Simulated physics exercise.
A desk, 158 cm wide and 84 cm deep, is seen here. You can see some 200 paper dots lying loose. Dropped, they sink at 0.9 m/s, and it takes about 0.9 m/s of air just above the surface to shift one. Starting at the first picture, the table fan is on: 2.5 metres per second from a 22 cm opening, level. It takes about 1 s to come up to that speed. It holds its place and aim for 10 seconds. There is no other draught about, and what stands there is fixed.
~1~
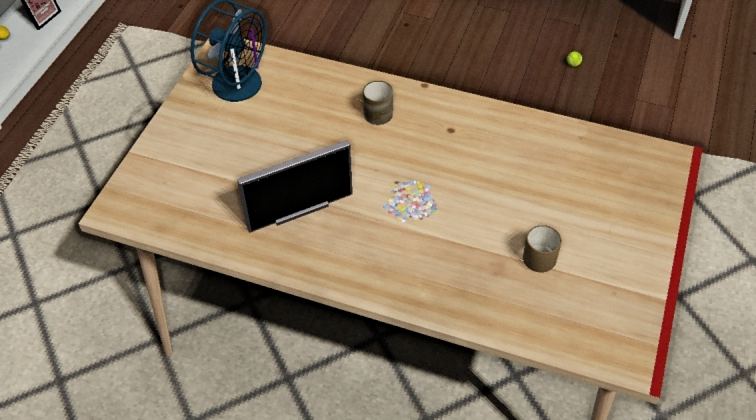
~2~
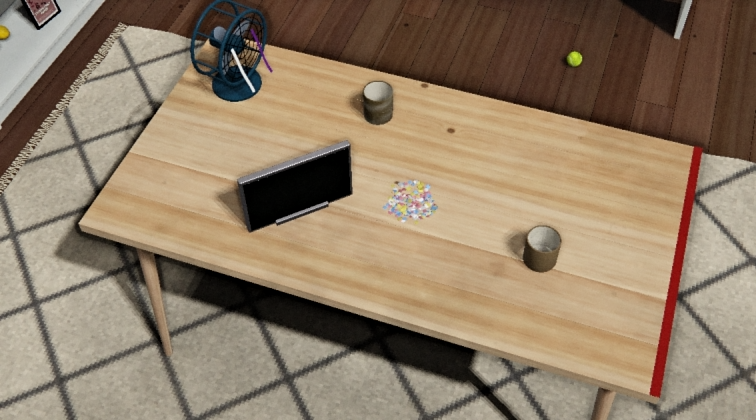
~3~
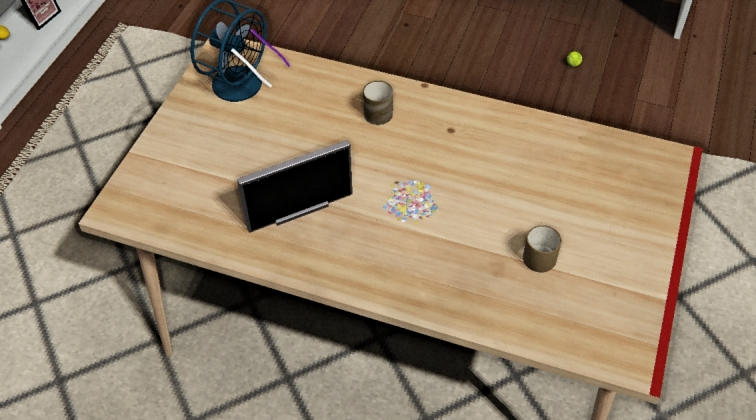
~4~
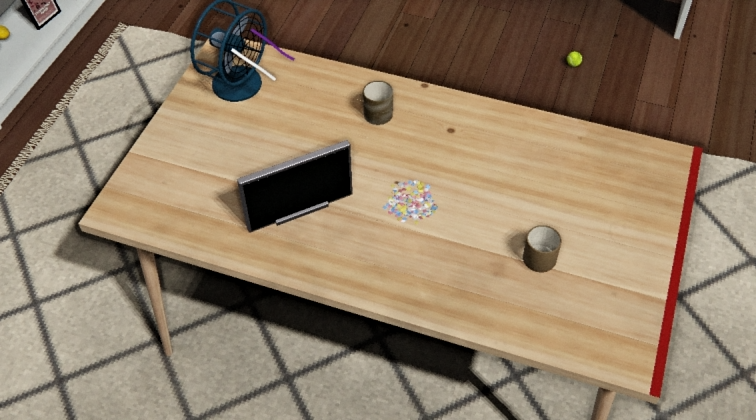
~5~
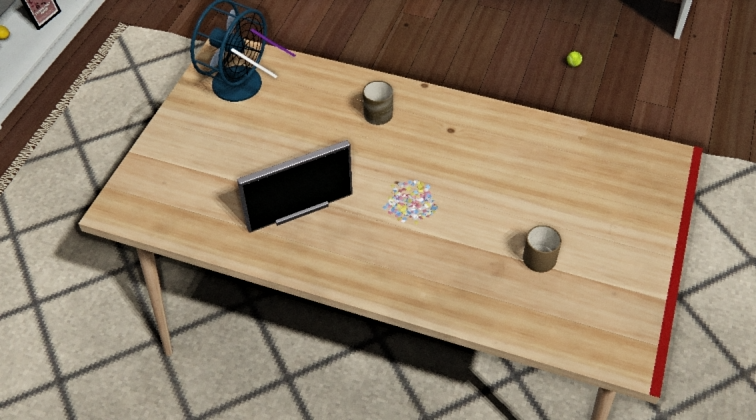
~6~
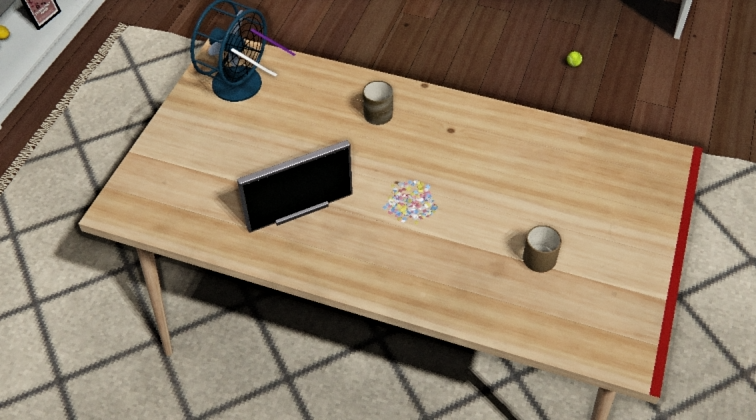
We see a wooden table holding a laptop, two mugs, a pile of paper dots and a blue fan, whose white and purple streamers lift and stretch out to the right while the dots stay still.
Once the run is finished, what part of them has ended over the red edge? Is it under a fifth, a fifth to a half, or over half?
Under twenty percent.
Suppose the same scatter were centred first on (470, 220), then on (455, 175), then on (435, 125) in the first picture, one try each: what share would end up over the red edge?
Roughly 30 %, then 90 %, then 40 %.
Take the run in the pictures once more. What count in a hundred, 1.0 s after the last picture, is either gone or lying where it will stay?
The share is about 20 %.
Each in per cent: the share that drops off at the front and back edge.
Roughly 30 per cent at the front edge and 0 per cent at the back edge.
Then, 1.0 s after the last picture, 0 % are over the red edge; the middle of those still in play is near (492, 296); 19 % have settled or left.
Then, 2.2 s after the last picture, 1 % are over the red edge; the middle of those still in play is near (461, 284); 78 % have settled or left.
Then, 4.6 s after the last picture, 1 % are over the red edge; the middle of those still in play is near (460, 284); 79 % have settled or left.
Then, 9.1 s after the last picture, at the end, 2 % are over the red edge; the middle of those still in play is near (460, 284).
